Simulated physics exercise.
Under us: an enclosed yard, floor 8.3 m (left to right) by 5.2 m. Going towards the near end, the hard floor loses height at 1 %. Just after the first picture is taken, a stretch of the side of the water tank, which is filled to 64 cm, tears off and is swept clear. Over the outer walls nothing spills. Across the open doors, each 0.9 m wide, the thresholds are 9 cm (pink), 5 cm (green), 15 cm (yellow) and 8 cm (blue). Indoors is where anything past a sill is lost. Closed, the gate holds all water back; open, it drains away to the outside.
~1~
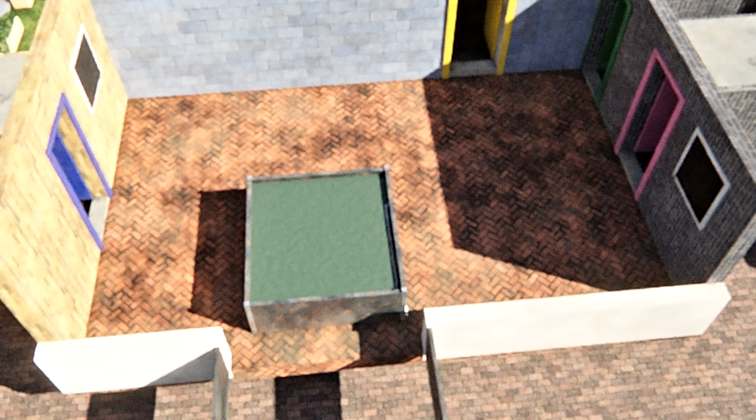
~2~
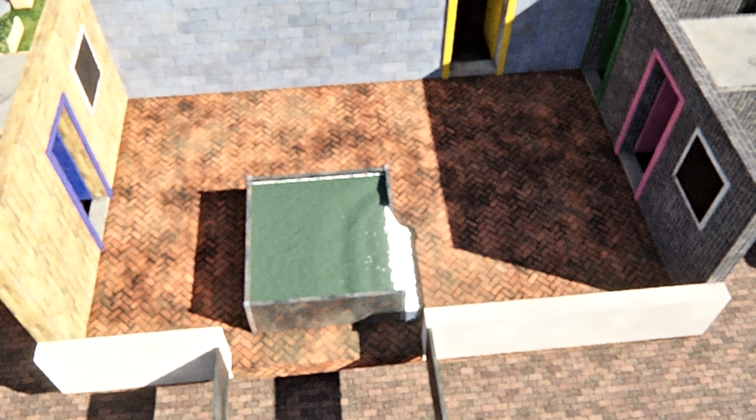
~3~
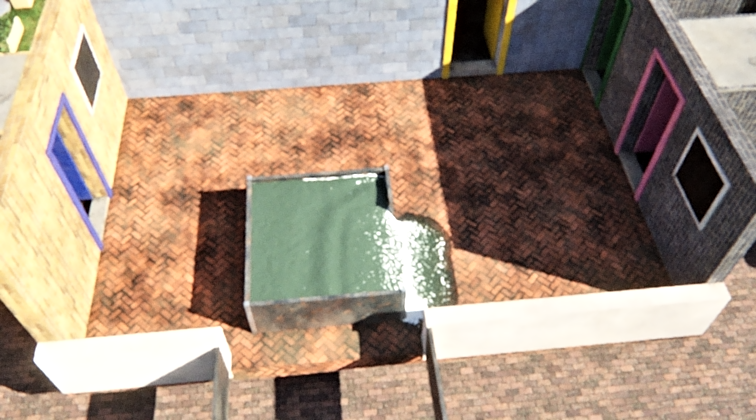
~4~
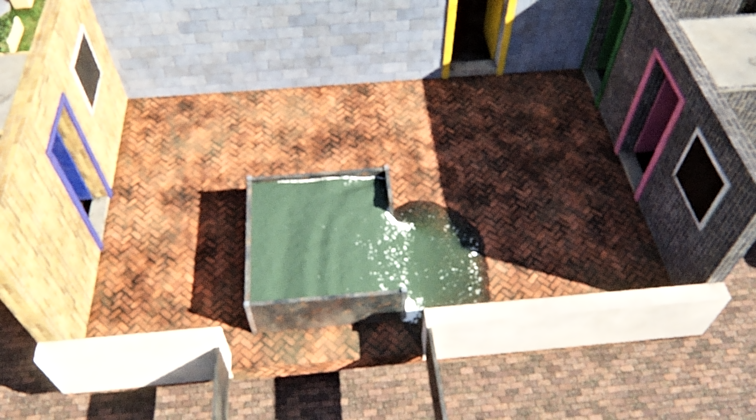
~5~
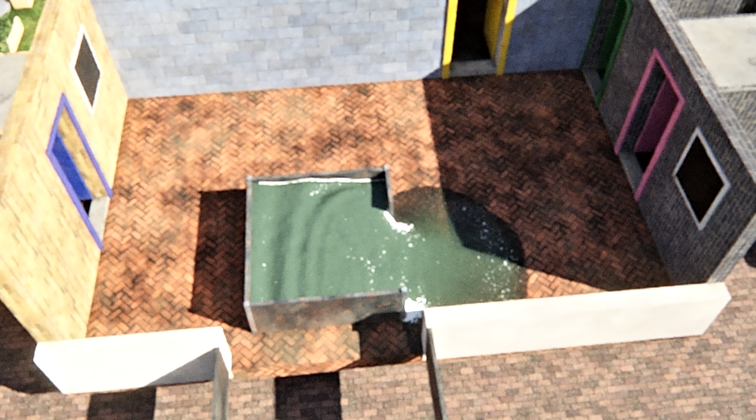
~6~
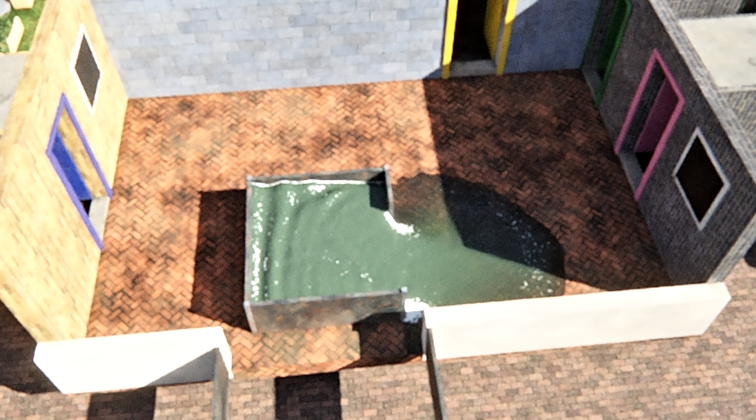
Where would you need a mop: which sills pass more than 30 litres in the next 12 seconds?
As I see it, pink door: Above the cap; green door: Above the cap; yellow door: Below the cap; blue door: Below the cap.
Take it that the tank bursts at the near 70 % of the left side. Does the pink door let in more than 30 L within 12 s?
So for pink: No.
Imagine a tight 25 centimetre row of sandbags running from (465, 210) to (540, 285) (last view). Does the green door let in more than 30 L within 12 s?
Then the green door stays beyond the limit.
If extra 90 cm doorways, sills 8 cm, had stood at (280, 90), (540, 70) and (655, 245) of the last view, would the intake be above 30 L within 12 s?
The first one doesn't reach it, the second one exceeds it, and the third one exceeds it.
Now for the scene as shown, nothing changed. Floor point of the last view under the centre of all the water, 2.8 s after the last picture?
Its balance point sits around (488, 238).
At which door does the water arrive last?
Blue.
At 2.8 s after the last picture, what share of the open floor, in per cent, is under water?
I'd say around 35 %.
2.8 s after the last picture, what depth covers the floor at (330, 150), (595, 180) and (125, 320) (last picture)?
0, 13, 0 cm.
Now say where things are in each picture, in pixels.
Still water, 64 cm deep, in the water tank at (322, 235), in the first picture.
The front is at (403, 227), 0.8 m from the gap at (395, 262); 0.4 m2 of floor is under water; 64 cm left at the back of the water tank, in the second picture.
The front is at (429, 222), 1.1 m from the gap at (395, 265); 1.3 m2 of floor is under water; 64 cm left at the back of the water tank, in the third picture.
Water pours out at (395, 265) and has run 1.4 m, to (451, 214); typically 9 cm deep outside, 64 cm at the water tank's back, in the fourth picture.
Water pours out at (395, 265) and has run 1.9 m, to (518, 247); typically 7 cm deep outside, 62 cm at the water tank's back, in the fifth picture.
Water pours out at (395, 265) and has run 2.5 m, to (552, 241); typically 6 cm deep outside, 56 cm at the water tank's back, in the sixth picture.
Then, 0.7 s after the last picture water covers 25 % of the floor and is deepest (38 cm) near (676, 301); pink door not reached, green door not reached, yellow door not reached, blue door not reached.
Then, 1.5 s after the last picture water covers 30 % of the floor and is deepest (47 cm) near (681, 313); pink door 19 cm at the sill, 10 L in, green door not reached, yellow door not reached, blue door not reached.
Then, 2.8 s after the last picture water covers 35 % of the floor and is deepest (30 cm) near (681, 313); pink door 15 cm at the sill, 64 L in, green door 9 cm at the sill, 0 L in, yellow door not reached, blue door not reached.
Then, 6.3 s after the last picture water covers 75 % of the floor and is deepest (15 cm) near (595, 107); pink door 11 cm at the sill, 90 L in, green door 15 cm at the sill, 154 L in, yellow door 11 cm at the sill, 3 L in, blue door not reached.
Then, 11.3 s after the last picture water covers 95 % of the floor and is deepest (12 cm) near (81, 367); pink door 7 cm at the sill, 91 L in, green door 6 cm at the sill, 239 L in, yellow door 5 cm at the sill, 3 L in, blue door 8 cm at the sill, 2 L in.
